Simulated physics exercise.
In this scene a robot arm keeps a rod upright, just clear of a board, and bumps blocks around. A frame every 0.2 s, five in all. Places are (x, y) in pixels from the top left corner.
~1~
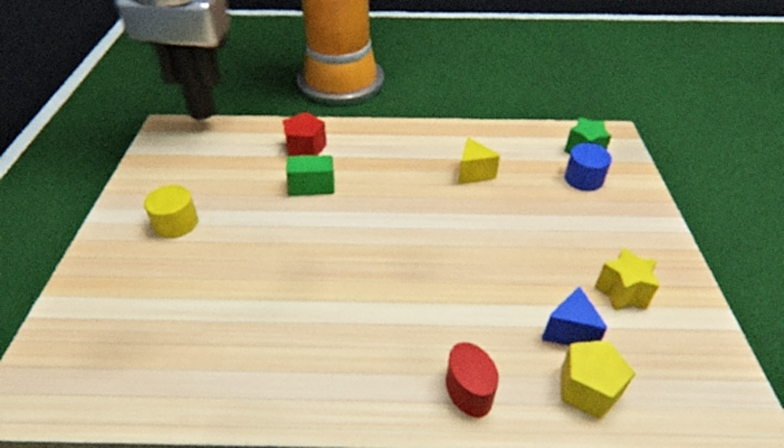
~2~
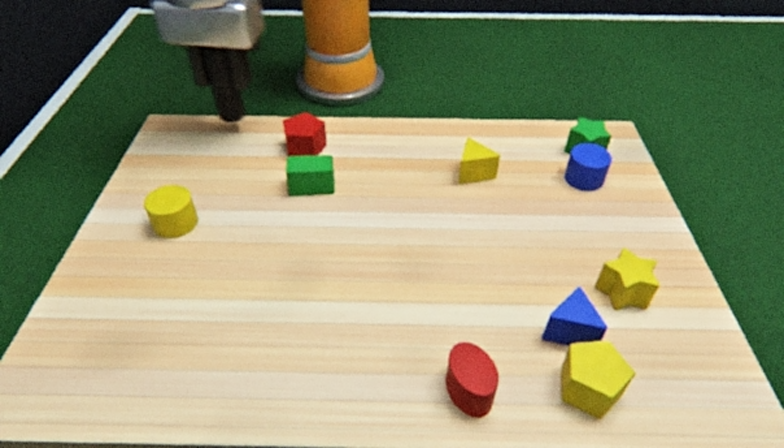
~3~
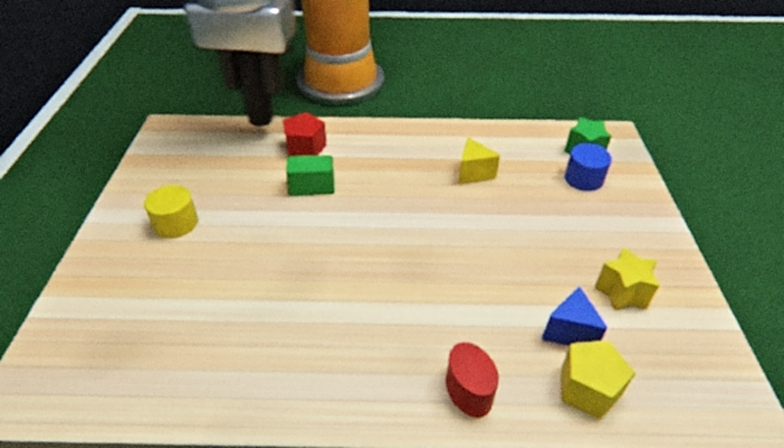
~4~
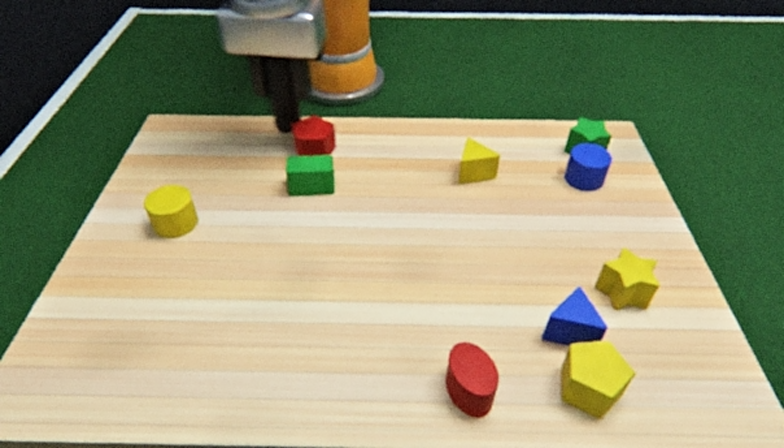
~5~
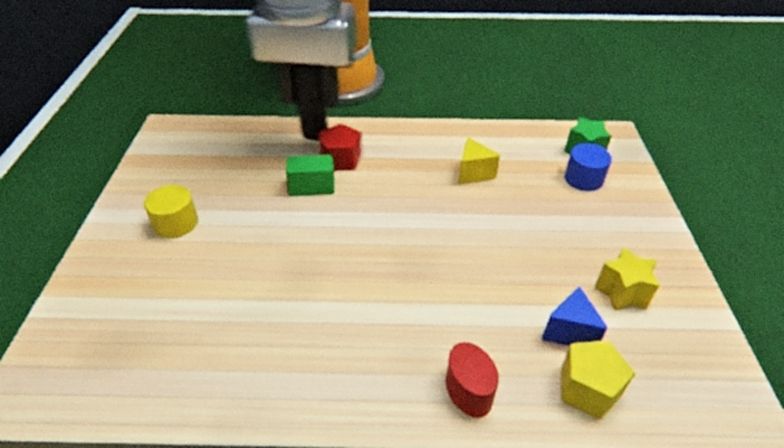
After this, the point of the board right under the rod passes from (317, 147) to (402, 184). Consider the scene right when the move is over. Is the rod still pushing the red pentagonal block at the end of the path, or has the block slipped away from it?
It keeps leading.
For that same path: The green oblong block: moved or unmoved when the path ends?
Not moved.
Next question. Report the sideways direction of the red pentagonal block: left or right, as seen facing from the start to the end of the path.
It's pushed left.
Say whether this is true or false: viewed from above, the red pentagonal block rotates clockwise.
That claim is false.
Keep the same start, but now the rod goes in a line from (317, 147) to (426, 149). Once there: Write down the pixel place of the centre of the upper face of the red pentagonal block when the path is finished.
It is at (367, 144).
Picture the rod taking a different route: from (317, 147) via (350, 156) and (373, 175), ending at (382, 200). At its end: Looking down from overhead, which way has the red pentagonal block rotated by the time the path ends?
Looking from above, the answer is counterclockwise.
The first path, step by step. One third of the way, rod (345, 146); red pentagonal block (372, 146).
Two thirds of the way, rod (373, 157); red pentagonal block (403, 157), turned 15° anticlockwise.
At the end, rod (403, 171); green oblong block not moved; red pentagonal block (437, 167), turned 35° anticlockwise.
